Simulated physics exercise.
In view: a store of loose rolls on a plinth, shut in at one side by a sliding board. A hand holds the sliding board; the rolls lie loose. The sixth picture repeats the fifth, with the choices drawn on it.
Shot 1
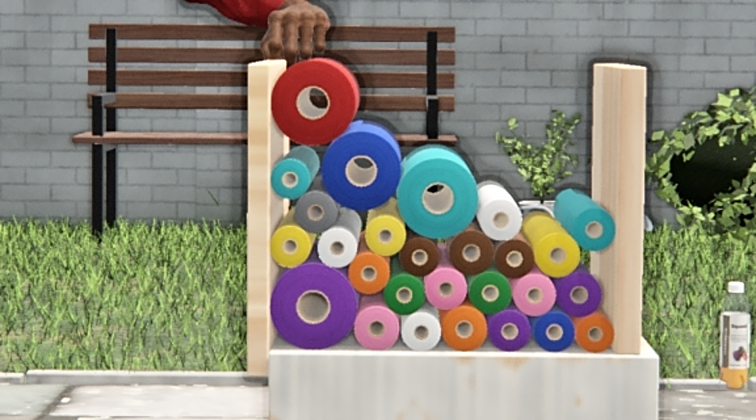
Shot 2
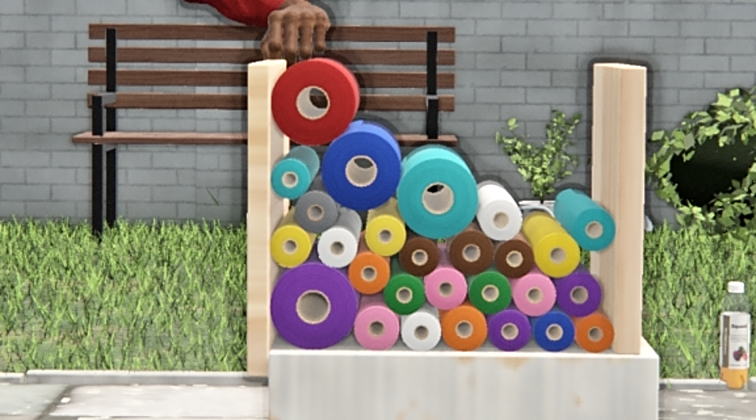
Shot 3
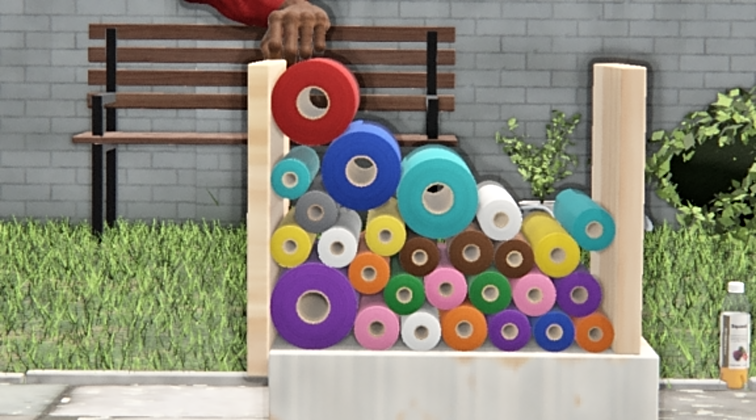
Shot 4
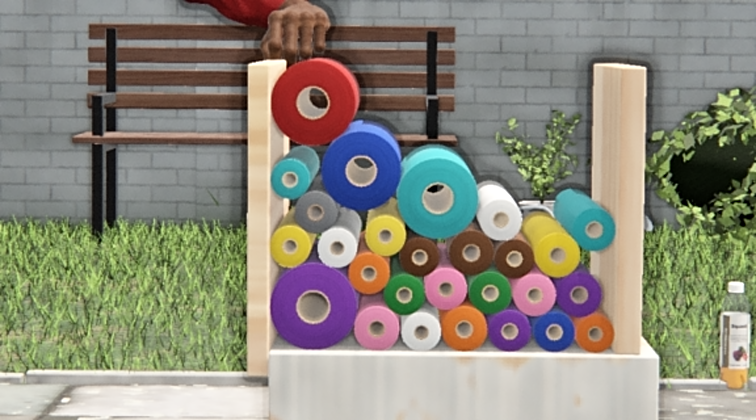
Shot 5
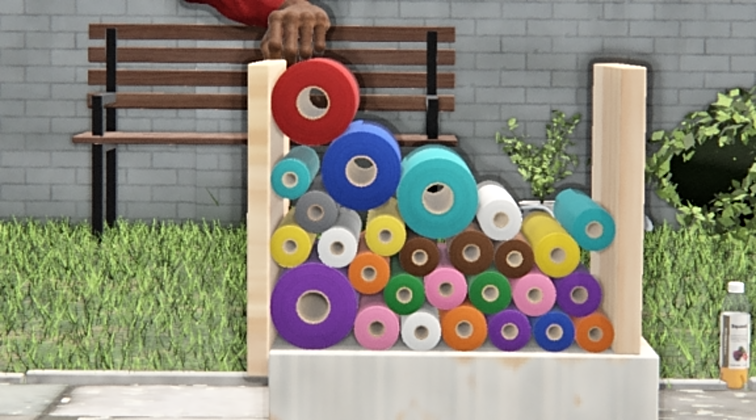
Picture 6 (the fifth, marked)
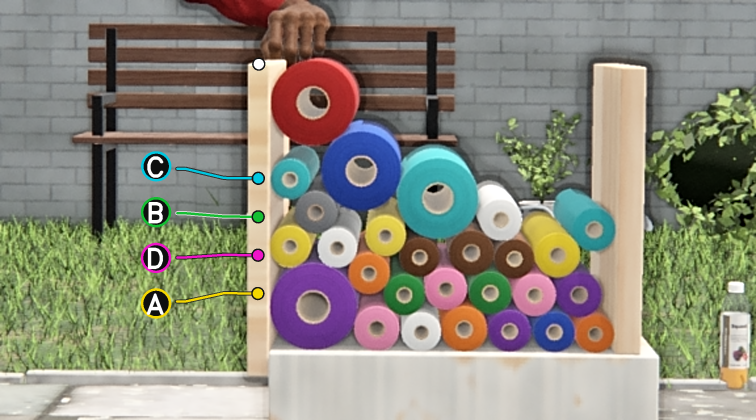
A hand rests at the left board beside a stack of loose, colourful rolls on a plinth, with nothing visibly moving.
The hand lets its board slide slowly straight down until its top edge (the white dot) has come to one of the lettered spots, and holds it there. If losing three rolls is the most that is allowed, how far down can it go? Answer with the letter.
Stop at D.
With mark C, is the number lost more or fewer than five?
It loses fewer than five.
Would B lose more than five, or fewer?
At B, fewer than five.
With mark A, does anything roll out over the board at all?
Yes.
On the marked copy, A at (258, 293); B at (259, 217); C at (259, 179); D at (258, 255); the white dot at (259, 64).
With D. Early on, top of the board (270, 148).
Further on, top of the board (269, 243).
At the end, top of the board (269, 254), two out over the board.
As for the rest, A four out over the board; B none out over the board; C none out over the board.
